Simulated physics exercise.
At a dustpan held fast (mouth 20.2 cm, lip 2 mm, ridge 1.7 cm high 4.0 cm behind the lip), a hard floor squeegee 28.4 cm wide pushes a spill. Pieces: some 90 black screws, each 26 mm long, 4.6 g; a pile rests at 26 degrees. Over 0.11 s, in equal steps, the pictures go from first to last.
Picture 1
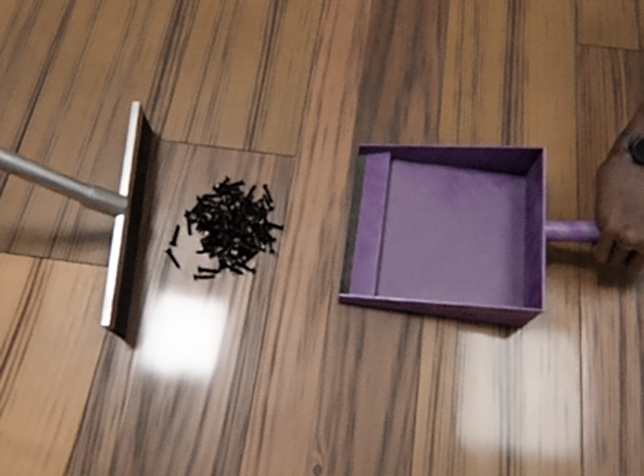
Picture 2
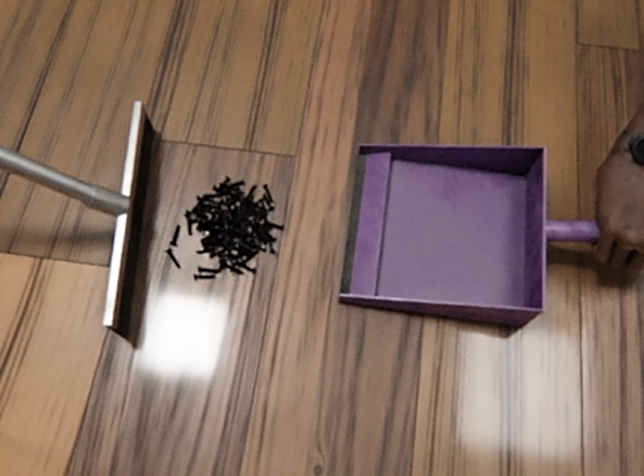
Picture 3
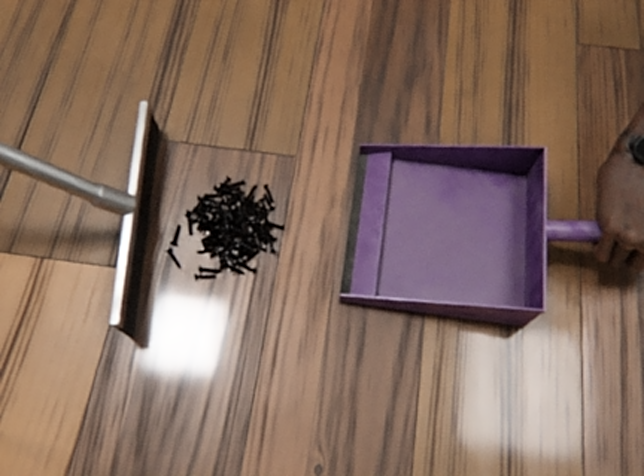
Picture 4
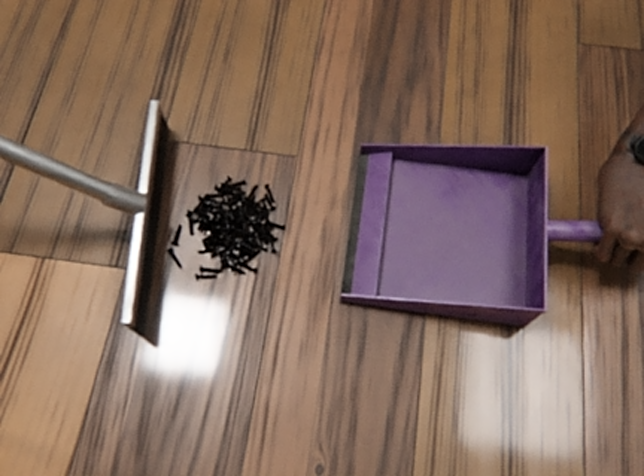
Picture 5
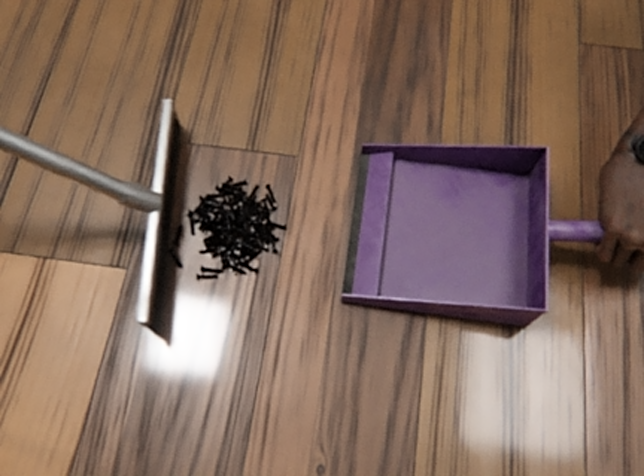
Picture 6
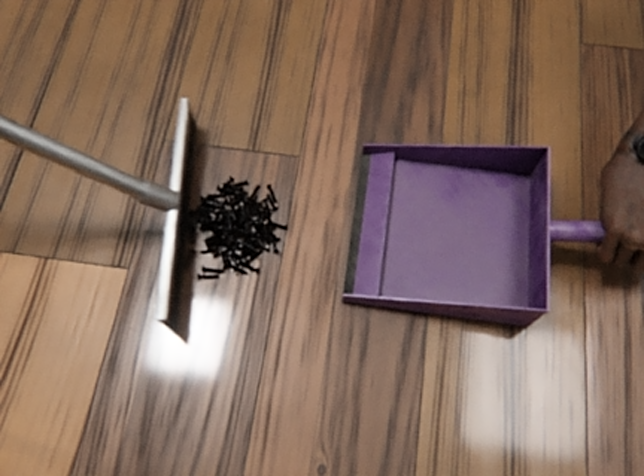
In the video, a squeegee on a metal pole slides slowly to the right across a wood-look floor to the near edge of a pile of small black screws, while a hand holds a purple dustpan still on the right.
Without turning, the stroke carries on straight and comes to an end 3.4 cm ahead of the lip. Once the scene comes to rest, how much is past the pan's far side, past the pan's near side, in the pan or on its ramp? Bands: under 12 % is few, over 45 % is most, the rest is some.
Past the pan's far side: Few; past the pan's near side: Few; in the pan or on its ramp: Some.
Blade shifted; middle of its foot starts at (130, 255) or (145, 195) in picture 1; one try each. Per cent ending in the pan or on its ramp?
Roughly 30 % and 30 %.
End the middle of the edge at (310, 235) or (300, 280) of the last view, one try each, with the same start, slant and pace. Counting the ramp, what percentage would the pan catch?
Roughly 30 per cent for the first try and 25 per cent for the second.
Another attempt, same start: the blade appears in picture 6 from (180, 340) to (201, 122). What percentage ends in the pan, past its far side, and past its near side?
Split: Pan = 50, far = 0, near = 5.
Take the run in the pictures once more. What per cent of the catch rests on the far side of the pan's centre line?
Roughly 50 percent.
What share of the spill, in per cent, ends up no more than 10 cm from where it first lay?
I'd guess some 0 per cent.
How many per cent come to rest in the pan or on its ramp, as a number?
Roughly 30 per cent.
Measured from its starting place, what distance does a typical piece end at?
I'd put it near 14 cm.
Then, 0.10 s after the last picture, middle of the blade 12 cm from the lip; 0 % over the lip, far side 0 %, near side 0 %.
Then, 0.17 s after the last picture, middle of the blade 7 cm from the lip; 0 % over the lip, far side 0 %, near side 0 %.
Then, 0.38 s after the last picture, middle of the blade 5 cm from the lip; 35 % over the lip, far side 5 %, near side 0 %.
In the end, far side 5 %, near side 0 %, pan 30 %, in front of the lip or behind the blade 65 %.
